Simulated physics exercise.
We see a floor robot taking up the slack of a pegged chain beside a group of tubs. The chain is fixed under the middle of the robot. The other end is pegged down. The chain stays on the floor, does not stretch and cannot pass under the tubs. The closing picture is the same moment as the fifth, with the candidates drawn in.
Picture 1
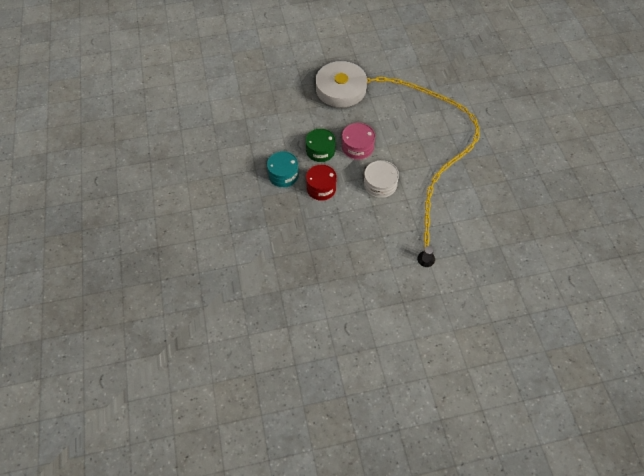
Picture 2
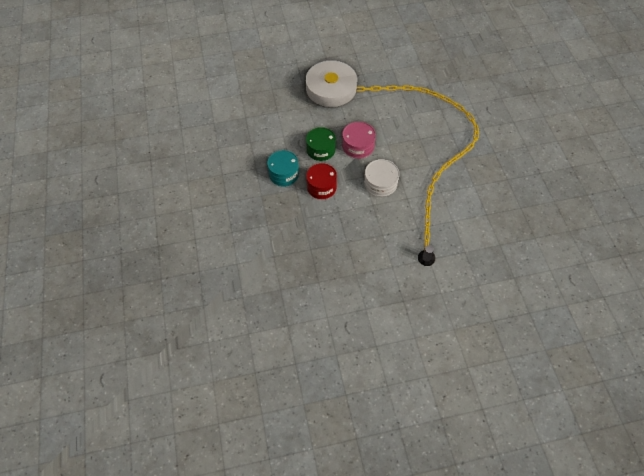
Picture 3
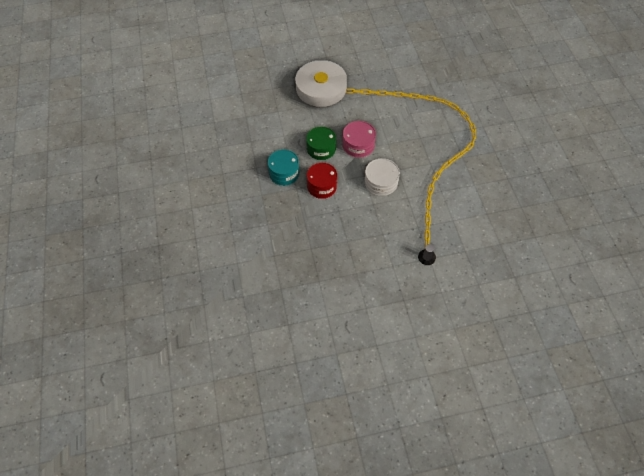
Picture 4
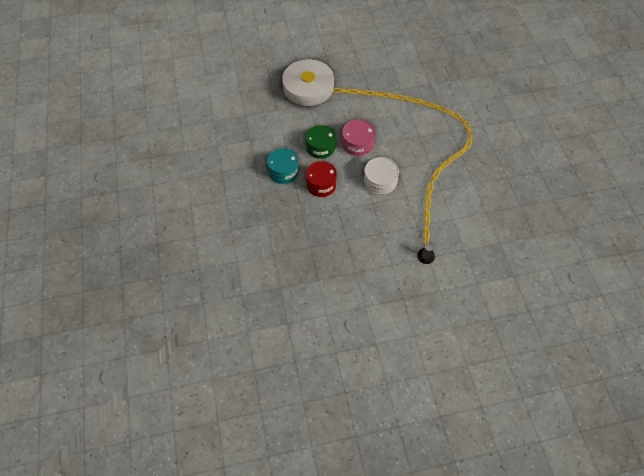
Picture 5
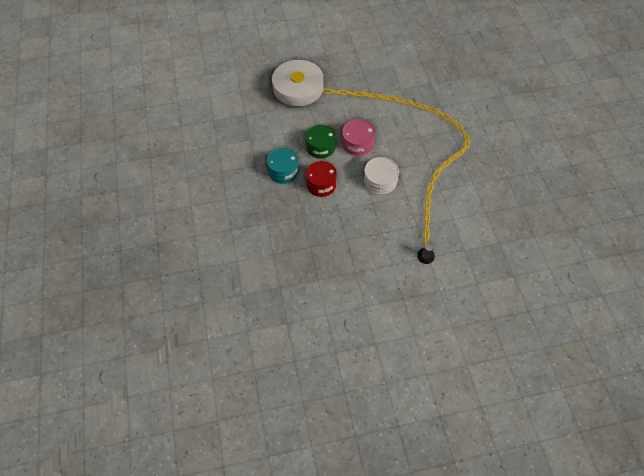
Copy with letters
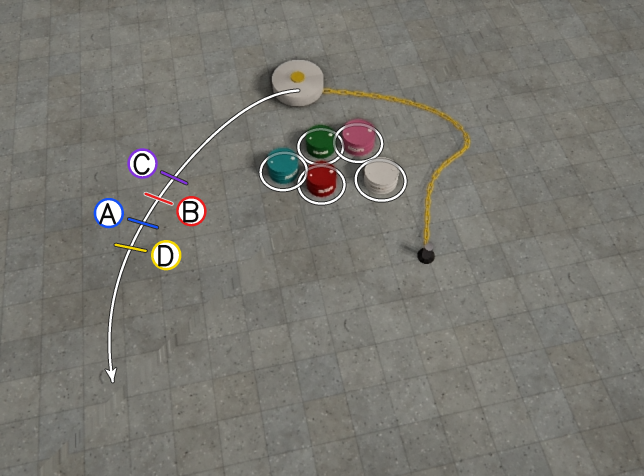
On a grey tiled floor, a round white robot attached to a yellow chain slid slowly a short way left, past a group of five colourful tubs, while the chain's other end stayed pegged down.
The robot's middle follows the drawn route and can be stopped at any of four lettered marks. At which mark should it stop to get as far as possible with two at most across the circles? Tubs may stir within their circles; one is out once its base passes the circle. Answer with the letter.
Stop at B.
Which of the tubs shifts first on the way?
Pink.
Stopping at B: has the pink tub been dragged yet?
By then, yes.
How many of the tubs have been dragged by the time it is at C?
One.
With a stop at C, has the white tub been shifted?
No.
On the marked copy, A at (143, 223); B at (159, 199); C at (174, 178); D at (131, 248); the route from (298, 90) via (164, 192) to (113, 382).
Taking B. A third of the way, robot (239, 107).
Two thirds of the way, robot (191, 149).
When it is over, robot (156, 193); green tub (316, 156); pink tub (348, 157); two over the rings.
As for the rest, A has three over the rings; C is within the limit but short; D has five over the rings.
